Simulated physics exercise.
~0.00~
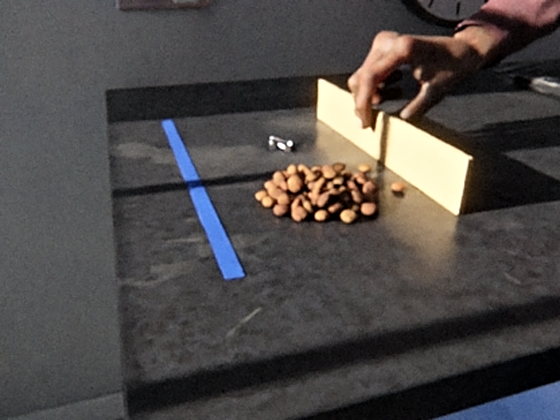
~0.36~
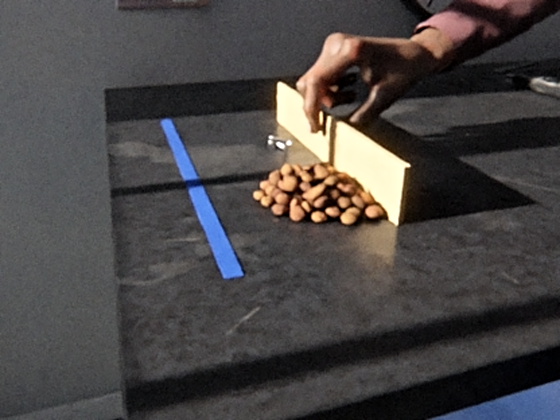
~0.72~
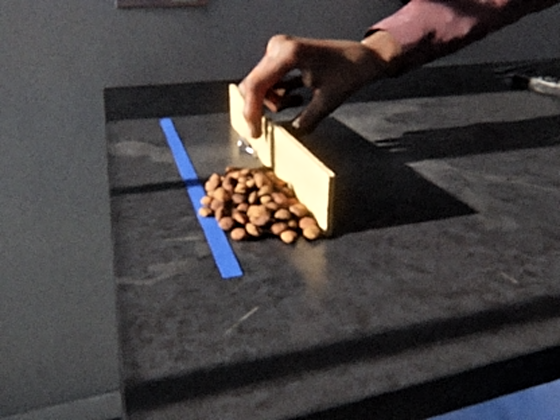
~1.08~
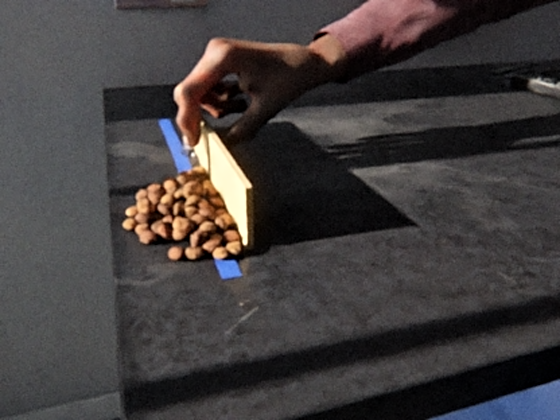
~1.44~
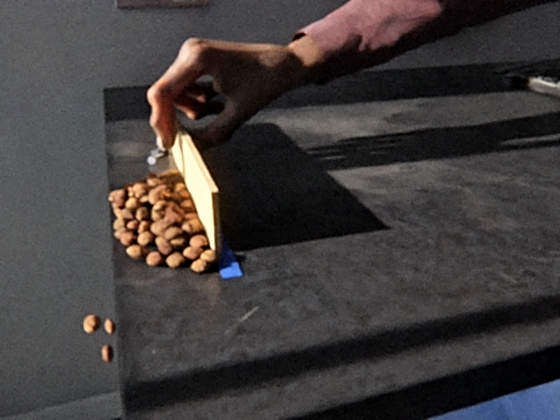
On a dark tabletop, a hand pushes nuts left with an upright card, stopping at blue tape as a few fall over the edge.
